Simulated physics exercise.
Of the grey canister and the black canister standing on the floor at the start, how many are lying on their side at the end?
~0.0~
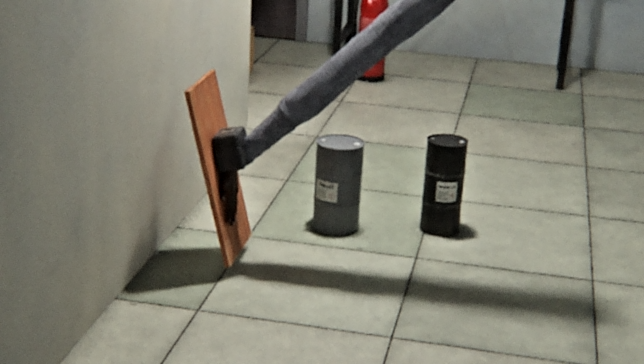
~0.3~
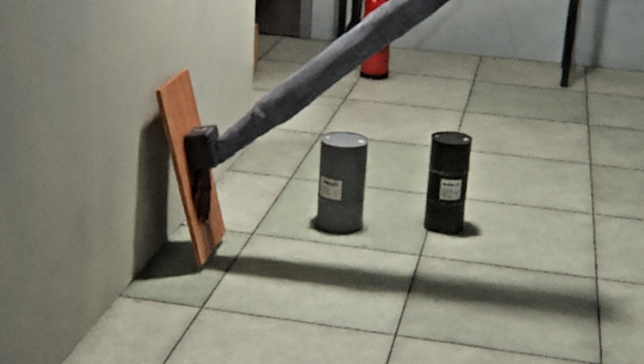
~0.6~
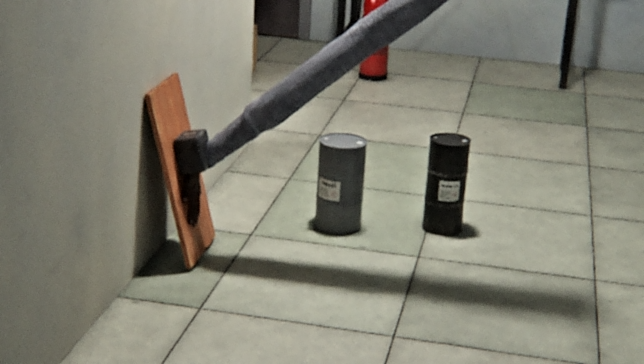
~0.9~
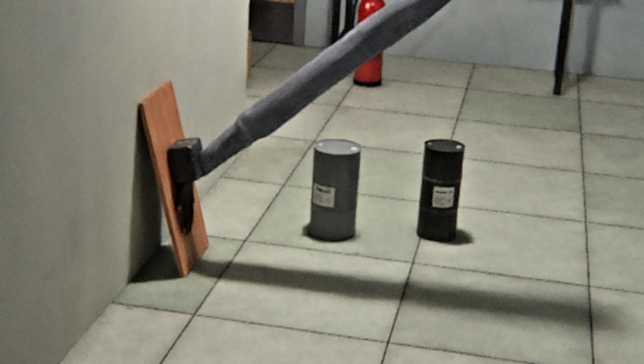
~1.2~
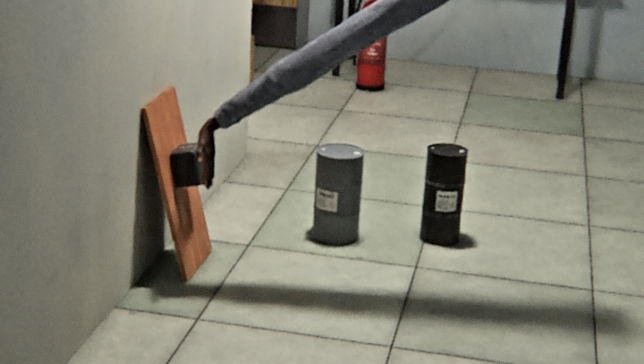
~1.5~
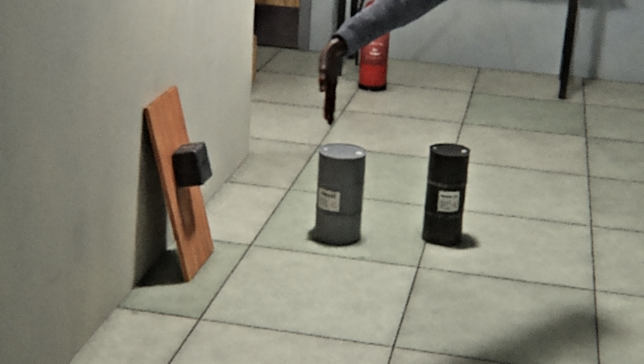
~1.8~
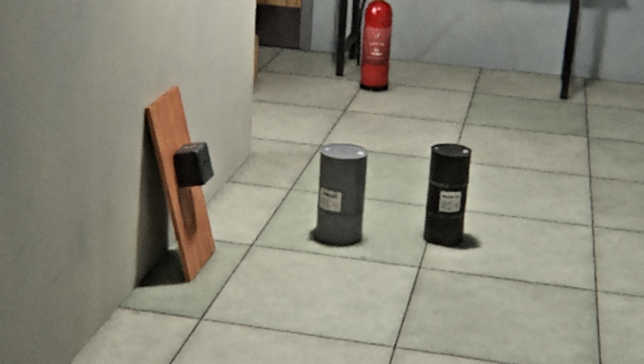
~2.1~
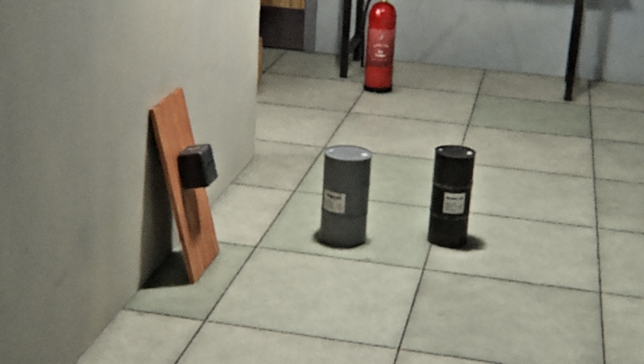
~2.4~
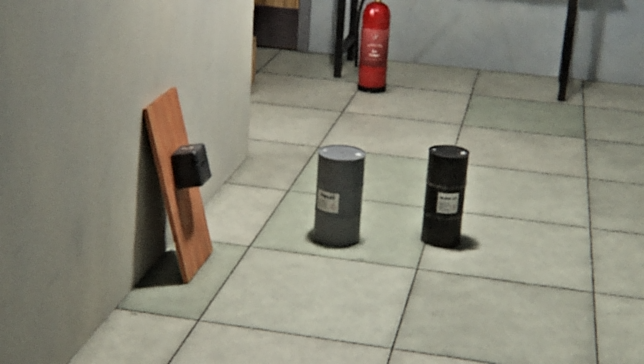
None of them are. The grey canister and the black canister are both still upright at the end.
An orange board with a dark block on its face is held by a grey-sleeved arm beside a pale wall on the left, seen from slightly above by a gently swaying camera. On the tiled floor to the right stand a grey canister and, further right, a black one, with a red fire extinguisher at the back. The hand moves the board left until it leans against the wall. It then lets go and draws back out of view. The board stays leaning, and both canisters remain standing in their places.
